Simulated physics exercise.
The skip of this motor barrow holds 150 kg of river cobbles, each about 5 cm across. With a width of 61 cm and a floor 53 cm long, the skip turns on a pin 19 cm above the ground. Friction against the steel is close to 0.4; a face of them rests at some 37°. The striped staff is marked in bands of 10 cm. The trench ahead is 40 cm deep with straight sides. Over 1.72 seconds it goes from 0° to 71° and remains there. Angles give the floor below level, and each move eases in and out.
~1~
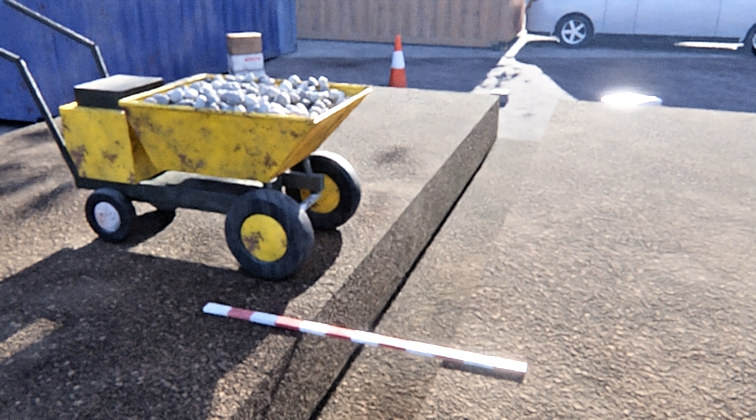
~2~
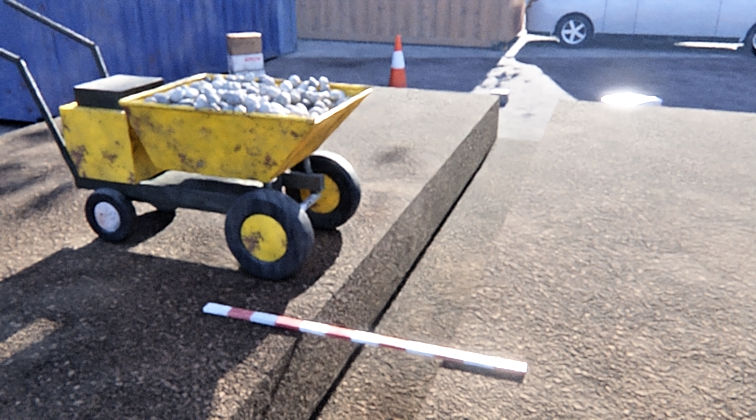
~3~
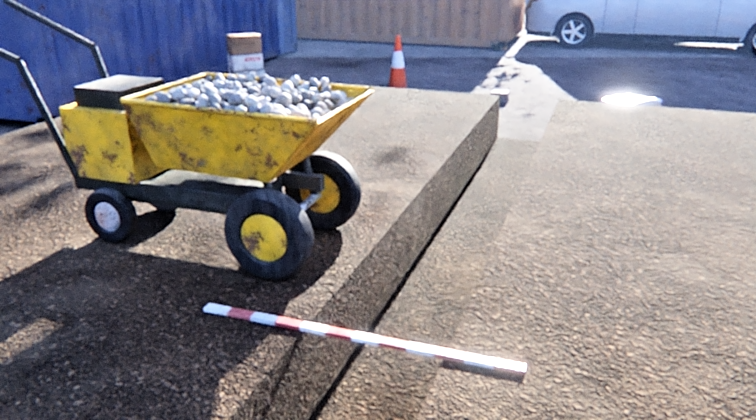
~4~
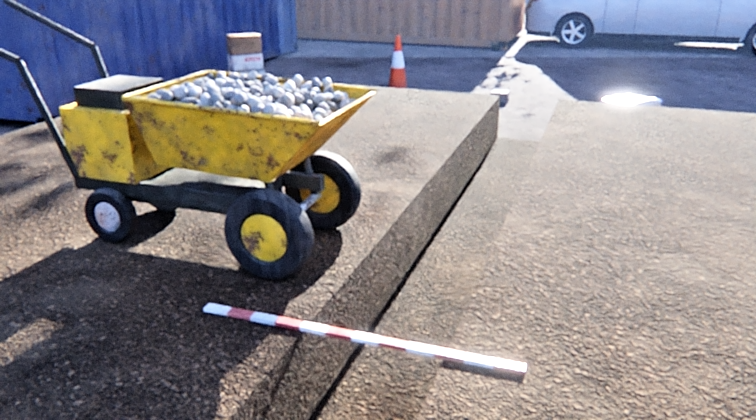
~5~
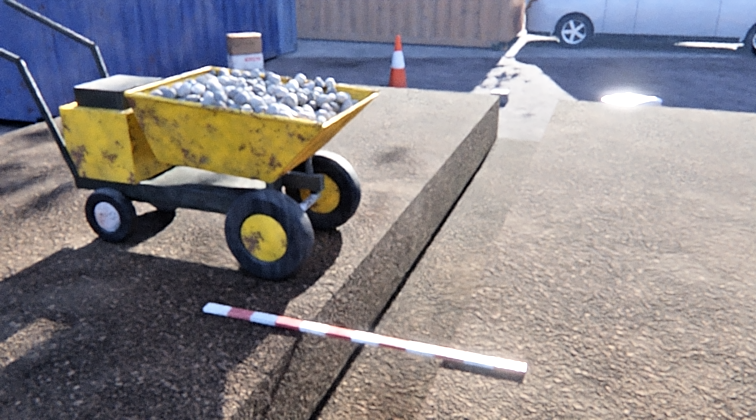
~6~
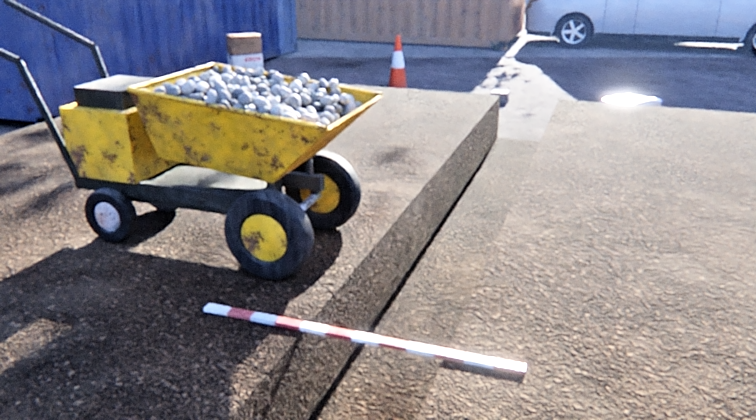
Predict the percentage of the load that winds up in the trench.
My prediction is about 88 per cent.
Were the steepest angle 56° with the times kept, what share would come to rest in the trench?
Near 70 per cent then.
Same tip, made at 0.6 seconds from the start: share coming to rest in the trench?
I'd put it at some 65 in a hundred.
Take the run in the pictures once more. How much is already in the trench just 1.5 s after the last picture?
By then, around 55 percent.
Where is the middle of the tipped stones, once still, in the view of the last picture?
About (441, 339).
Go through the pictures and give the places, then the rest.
In the first picture, the skip is at 0°, its lip at (315, 121); the top of the load is at (265, 84).
In the second picture, the skip is at 0°, its lip at (315, 121); the top of the load is at (266, 84).
In the third picture, lip at (317, 122), floor tilted 1°, highest stones at (252, 84).
In the fourth picture, lip at (320, 124), floor tilted 2°, highest stones at (254, 83).
In the fifth picture, the skip is at 4°, its lip at (323, 126); the top of the load is at (230, 80).
In the sixth picture, lip at (327, 129), floor tilted 6°, highest stones at (229, 77).
Then, 1.0 s after the last picture the floor is at 60°, 95 % in the skip, 5 % in the trench; the foremost stones are at (446, 265).
Then, 1.5 s after the last picture the floor is at 71°, 35 % in the skip, 54 % in the trench, 11 % past the trench; the foremost stones are at (569, 303).
Then, 1.9 s after the last picture the floor is at 71°, 12 % in the skip, 75 % in the trench, 12 % past the trench; the foremost stones are at (634, 306).
Then, 3.8 s after the last picture the floor is at 71°, 0 % in the skip, 88 % in the trench, 12 % past the trench; the foremost stones are at (656, 310).
